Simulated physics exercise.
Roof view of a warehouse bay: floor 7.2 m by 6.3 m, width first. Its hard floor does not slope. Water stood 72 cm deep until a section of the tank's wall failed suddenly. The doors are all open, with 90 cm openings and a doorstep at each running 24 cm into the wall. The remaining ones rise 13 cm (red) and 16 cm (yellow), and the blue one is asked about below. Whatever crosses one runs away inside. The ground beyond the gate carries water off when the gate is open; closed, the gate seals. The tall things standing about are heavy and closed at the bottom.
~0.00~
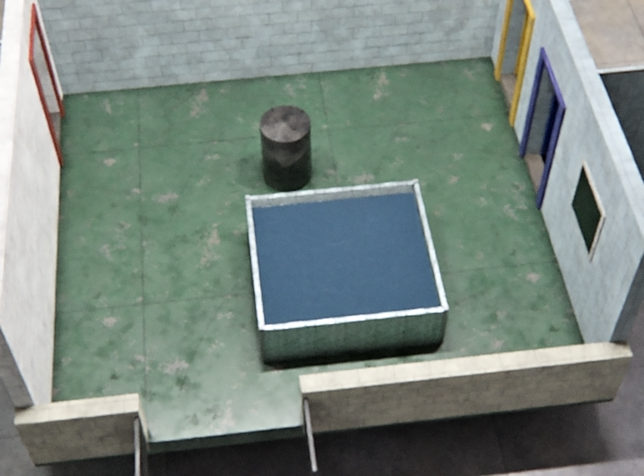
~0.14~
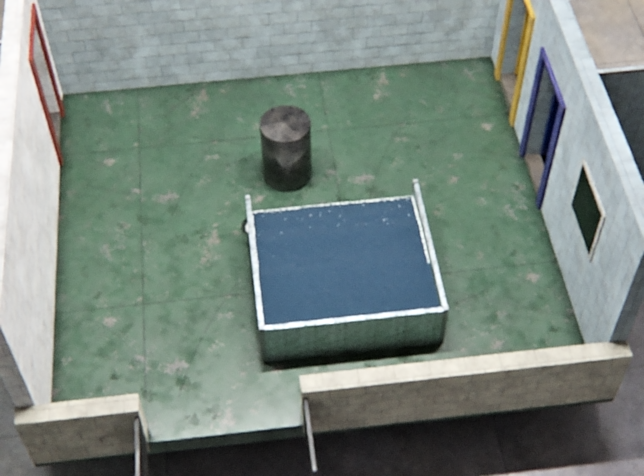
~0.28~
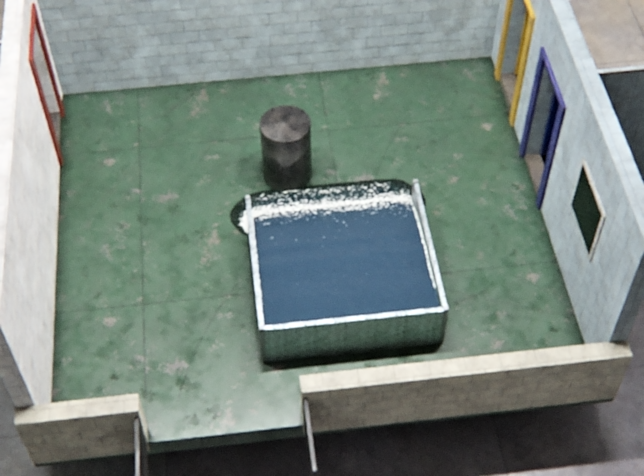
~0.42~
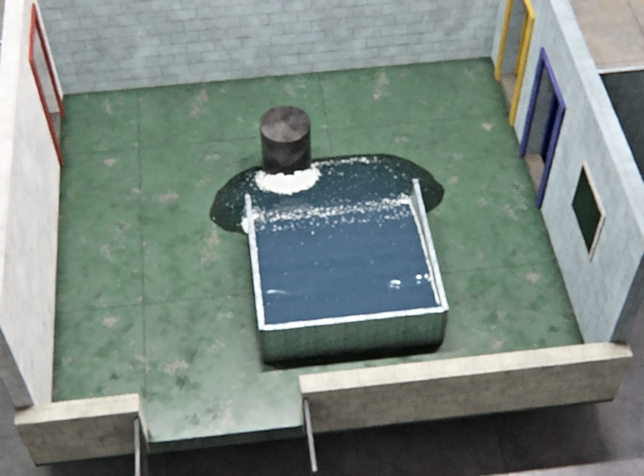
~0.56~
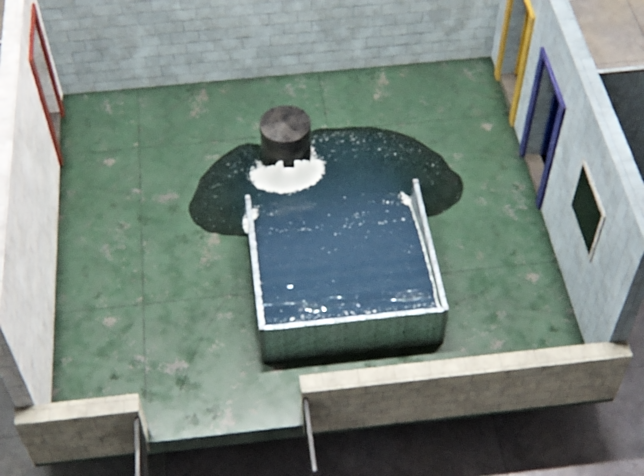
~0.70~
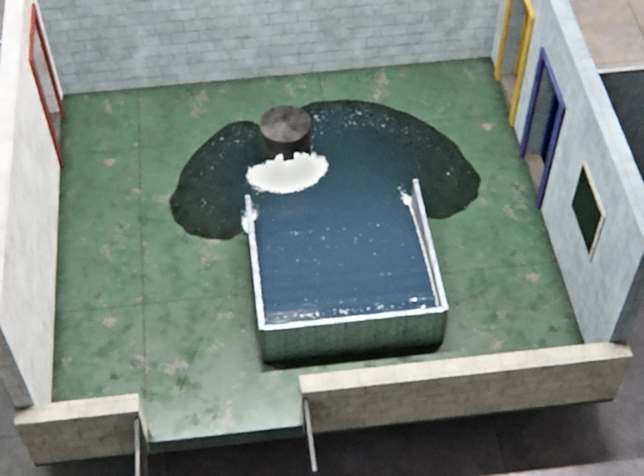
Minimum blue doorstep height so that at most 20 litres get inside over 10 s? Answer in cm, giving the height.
Close to 7.5 cm.
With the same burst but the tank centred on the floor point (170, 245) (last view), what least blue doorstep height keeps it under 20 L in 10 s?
About 10.0 cm.
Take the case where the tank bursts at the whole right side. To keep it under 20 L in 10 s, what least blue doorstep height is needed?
Required height: Approx. 26 cm.
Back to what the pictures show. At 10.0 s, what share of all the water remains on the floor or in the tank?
I'd estimate some 86 in a hundred.
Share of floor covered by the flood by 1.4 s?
Some 40 per cent is wet.
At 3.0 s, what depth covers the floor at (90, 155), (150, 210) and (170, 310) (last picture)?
Depth: About 5, 3, 0 cm.
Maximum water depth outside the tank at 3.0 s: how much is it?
About 38 cm.
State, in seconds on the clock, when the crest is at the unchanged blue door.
Peak time: Around 3.8 s.
After 1.4 s water covers 40 % of the floor, deepest (48 cm) near (298, 197); it has not reached the blue door.
After 3.0 s water covers 55 % of the floor, deepest (38 cm) near (484, 64); 4 cm at the blue door, 0 litres in over its 7 cm doorstep.
After 10.0 s water covers 100 % of the floor, deepest (14 cm) near (51, 436); 7 cm at the blue door, 25 litres in over its 7 cm doorstep.
At the blue door as built, the water arrived by 1.9 s and peaked near 12 cm at 3.8 s.
With a doorstep of 7 cm, 25 litres would have come in within the 10 s; with 9.5 cm, 9 litres. So under 20 litres takes about 7.5 cm.
